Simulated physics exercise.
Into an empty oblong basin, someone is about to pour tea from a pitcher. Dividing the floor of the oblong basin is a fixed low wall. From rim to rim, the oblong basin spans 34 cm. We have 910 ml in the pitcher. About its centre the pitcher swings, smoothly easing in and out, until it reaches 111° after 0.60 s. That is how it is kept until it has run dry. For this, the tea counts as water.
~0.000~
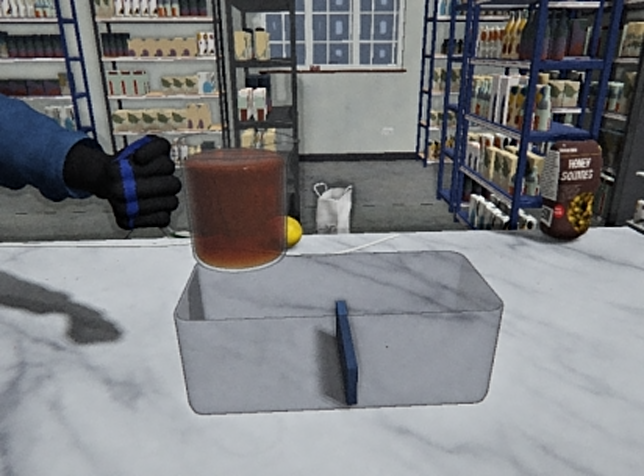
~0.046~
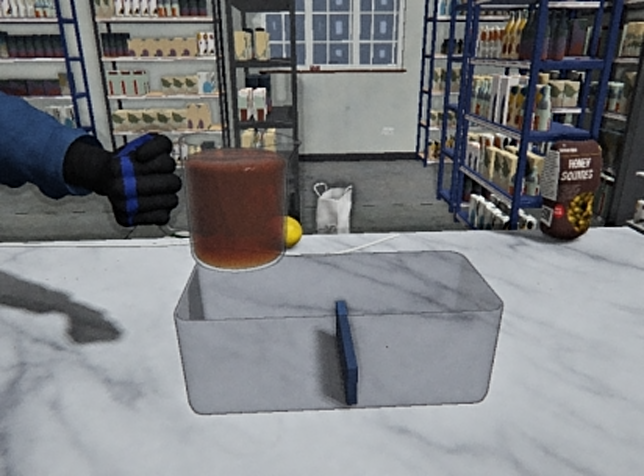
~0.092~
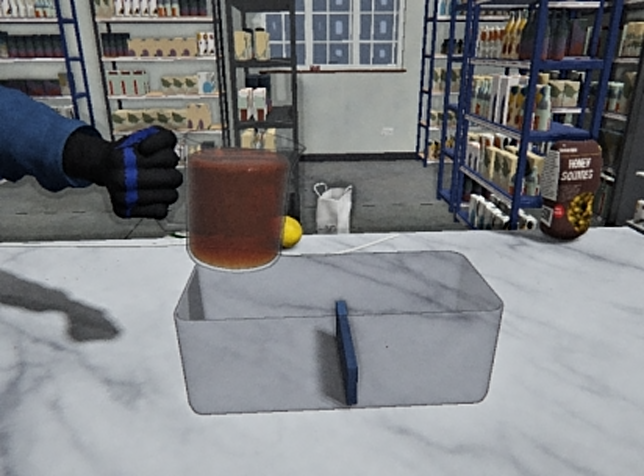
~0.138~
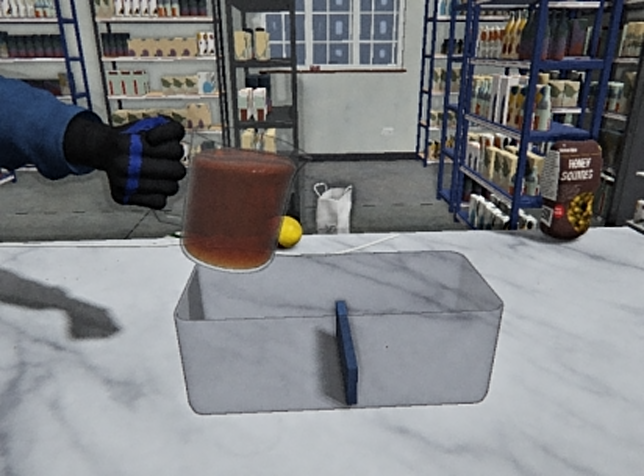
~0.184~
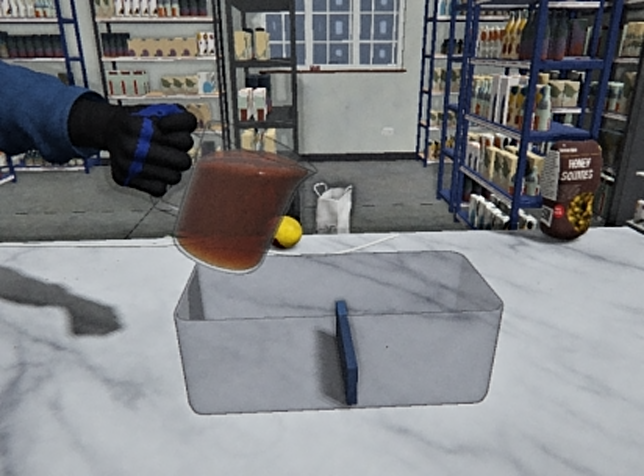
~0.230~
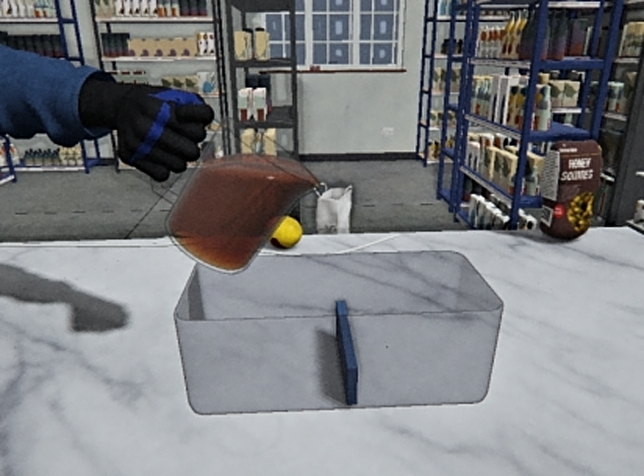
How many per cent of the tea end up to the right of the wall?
About 51 per cent.
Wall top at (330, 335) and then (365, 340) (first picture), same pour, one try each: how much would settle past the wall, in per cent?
Roughly 85 per cent, then 30 per cent.
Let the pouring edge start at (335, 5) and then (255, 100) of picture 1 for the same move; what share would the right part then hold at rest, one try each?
Roughly 85 per cent the first time and 15 per cent the second.
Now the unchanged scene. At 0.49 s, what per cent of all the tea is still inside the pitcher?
Remaining: Near 54 % of the total.
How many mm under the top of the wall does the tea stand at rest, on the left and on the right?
Close to 34 mm left and close to 30 mm right.
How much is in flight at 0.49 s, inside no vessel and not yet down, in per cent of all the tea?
Near 18 per cent at that time.
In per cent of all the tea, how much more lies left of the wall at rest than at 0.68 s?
14 %.
By 0.49 s the tilt is 102° and 54 per cent is still to pour, 5 is left of the wall and 24 right of it.
By 0.68 s the tilt is 111° and 12 per cent is still to pour, 35 is left of the wall and 46 right of it.
By 0.88 s the tilt is 111° and 1 per cent is still to pour, 46 is left of the wall and 51 right of it.
By 1.10 s the tilt is 111° and 0 per cent is still to pour, 48 is left of the wall and 51 right of it.
At rest 48 per cent lies left of the wall, 51 right of it and 1 outside.
